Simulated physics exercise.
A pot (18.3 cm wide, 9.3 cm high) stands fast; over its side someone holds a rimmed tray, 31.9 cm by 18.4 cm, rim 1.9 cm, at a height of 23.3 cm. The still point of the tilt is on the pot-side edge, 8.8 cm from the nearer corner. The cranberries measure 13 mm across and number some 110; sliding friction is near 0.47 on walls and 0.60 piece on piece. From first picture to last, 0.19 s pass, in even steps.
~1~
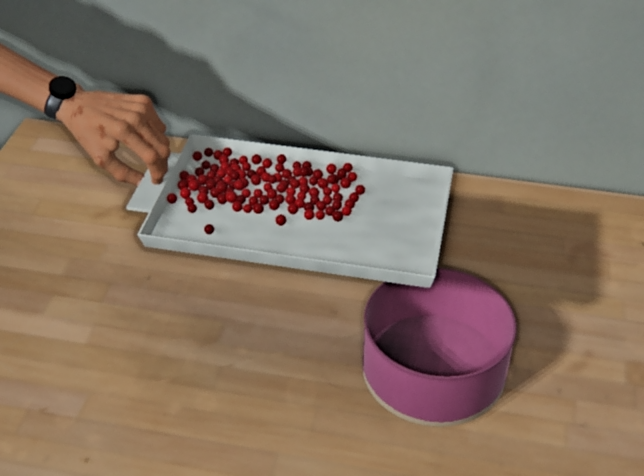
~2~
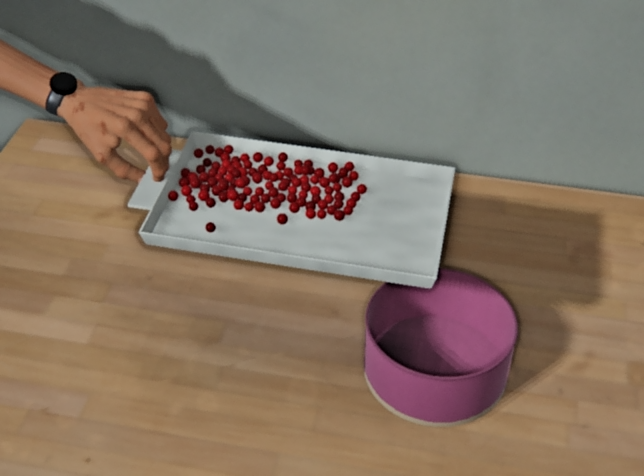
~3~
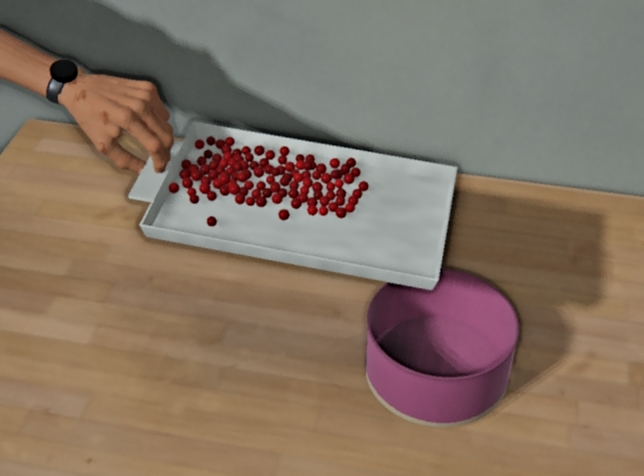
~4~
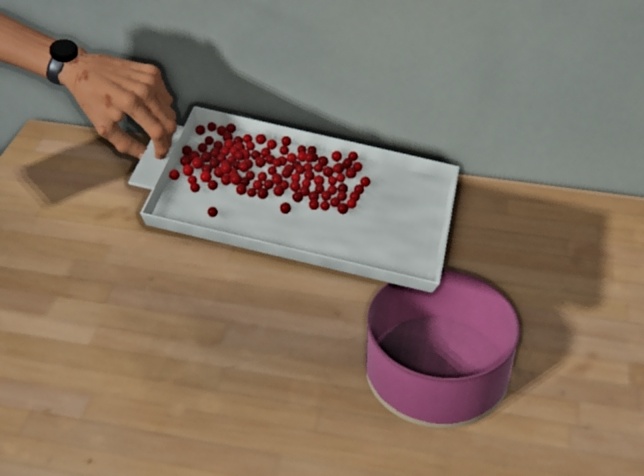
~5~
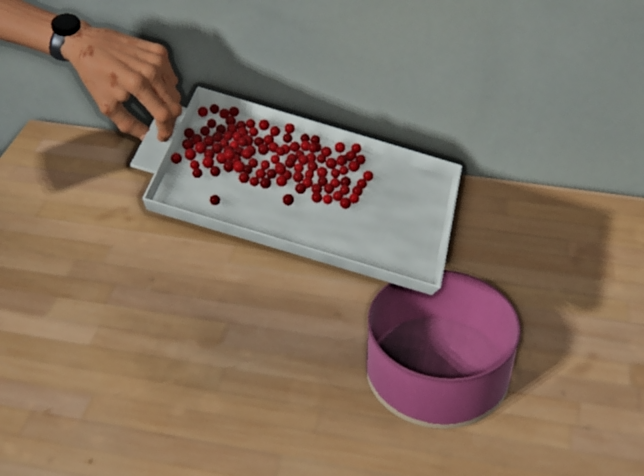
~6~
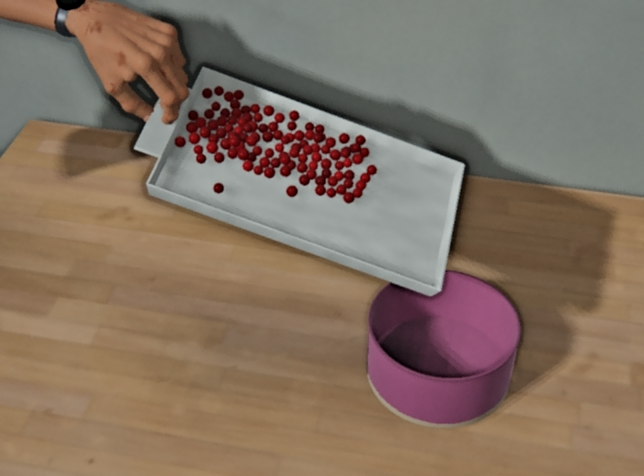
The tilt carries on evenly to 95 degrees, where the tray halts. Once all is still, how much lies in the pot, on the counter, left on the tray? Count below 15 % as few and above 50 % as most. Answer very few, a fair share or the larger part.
In the pot: A fair share; on the counter: The larger part; left on the tray: Very few.
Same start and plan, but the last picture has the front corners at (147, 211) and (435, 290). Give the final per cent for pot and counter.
Pot 40, counter 60.
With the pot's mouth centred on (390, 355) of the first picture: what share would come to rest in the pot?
Some 35 per cent.
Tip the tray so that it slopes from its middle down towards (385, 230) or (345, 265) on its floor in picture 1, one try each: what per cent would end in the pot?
About 40 and 35 per cent.
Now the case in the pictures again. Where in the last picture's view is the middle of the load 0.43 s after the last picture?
Around (440, 276).
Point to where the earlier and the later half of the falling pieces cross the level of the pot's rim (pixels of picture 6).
First near (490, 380), later near (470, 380).
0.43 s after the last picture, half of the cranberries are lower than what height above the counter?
Some 24 cm.
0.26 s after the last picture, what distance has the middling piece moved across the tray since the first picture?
About 6 cm.
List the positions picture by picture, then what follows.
In the first picture, tray tilt 0 degrees, front corners at (143, 233) and (430, 274); middle of the pieces at (268, 187); pot at (440, 320).
In the second picture, tray tilt 1 degrees, front corners at (144, 230) and (432, 275); middle of the pieces at (269, 186).
In the third picture, tray tilt 4 degrees, front corners at (145, 223) and (434, 277), lowest corner right front; middle of the pieces at (271, 180).
In the fourth picture, tray tilt 8 degrees, front corners at (146, 212) and (435, 280), lowest corner right front; middle of the pieces at (272, 171).
In the fifth picture, tray tilt 13 degrees, front corners at (148, 197) and (437, 283), lowest corner right front; middle of the pieces at (275, 159).
In the sixth picture, tray tilt 19 degrees, front corners at (152, 183) and (437, 286), lowest corner right front; middle of the pieces at (279, 148); pot at (444, 321).
Then, 0.26 s after the last picture, tilt 57 degrees; the tray holds 100 %, the pot 0 %.
Then, 0.43 s after the last picture, tilt 82 degrees; the tray holds 80 %, the pot 0 %.
Then, 0.73 s after the last picture, tilt 95 degrees; the tray holds 5 %, the pot 25 %.
In the end, pot 35 %, counter 65 %, tray 0 %.
